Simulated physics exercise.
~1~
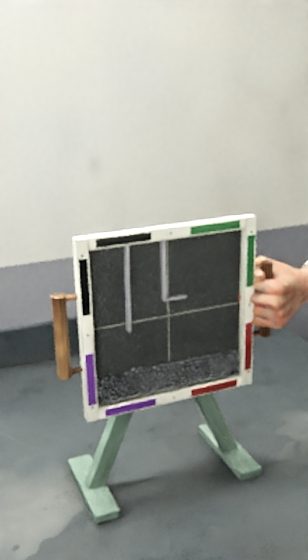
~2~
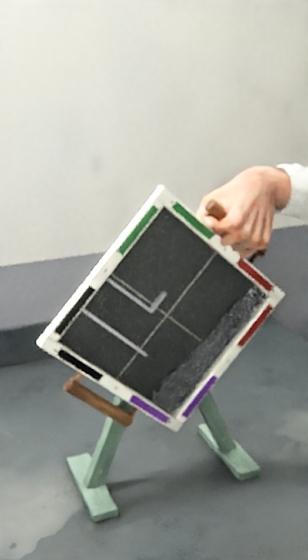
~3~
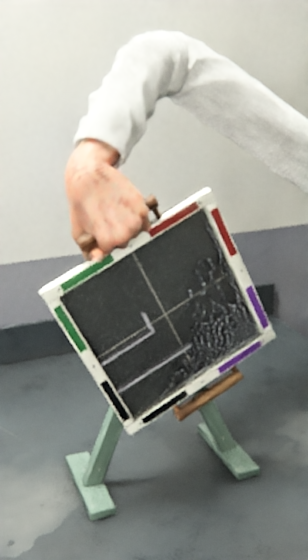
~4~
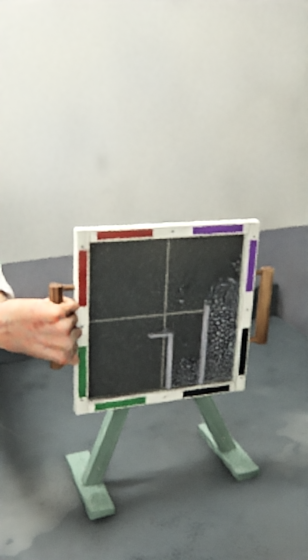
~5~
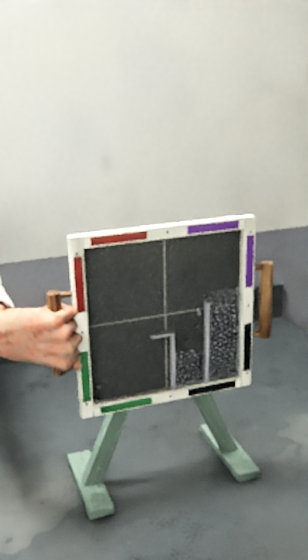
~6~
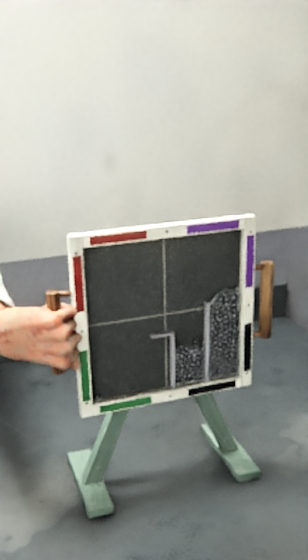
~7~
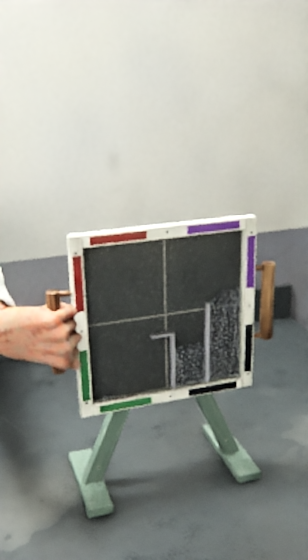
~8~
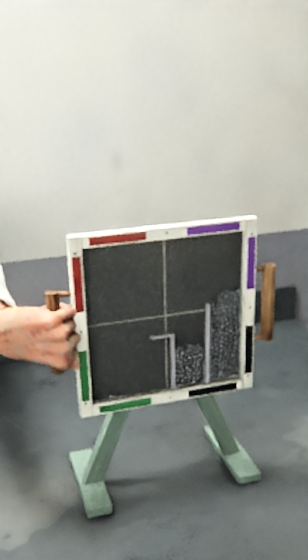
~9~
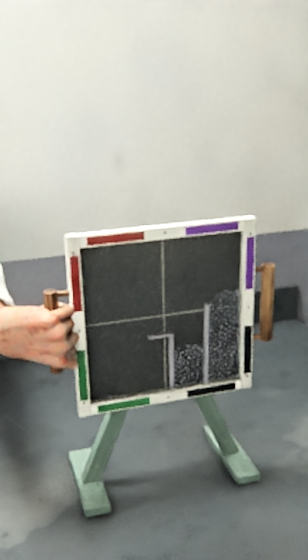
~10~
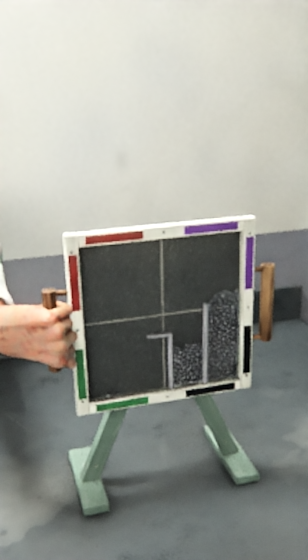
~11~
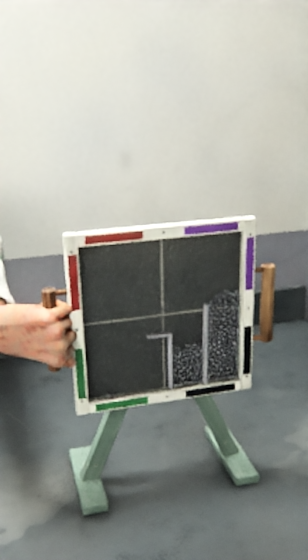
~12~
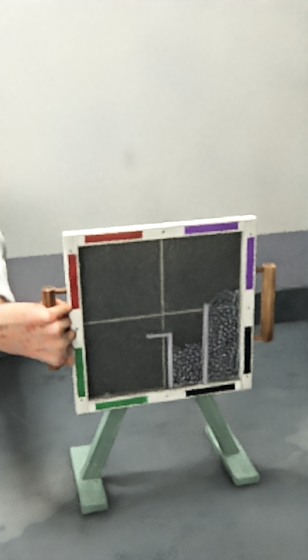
The clip opens on a square, dark-faced case with a white rim, standing on green legs, with small grey beads lying along its bottom and a hand gripping the handle at right. The hand swings the case counterclockwise, passing over the top as the beads ride up the right side. As the half turn nears its end, with the hand now at left, the beads tumble down the right side. They settle around the upright strip in the lower right, black-marked quarter, the taller pile reaching slightly into the purple quarter above. The case then stays still, the hand holding on, and the red and green quarters look empty.
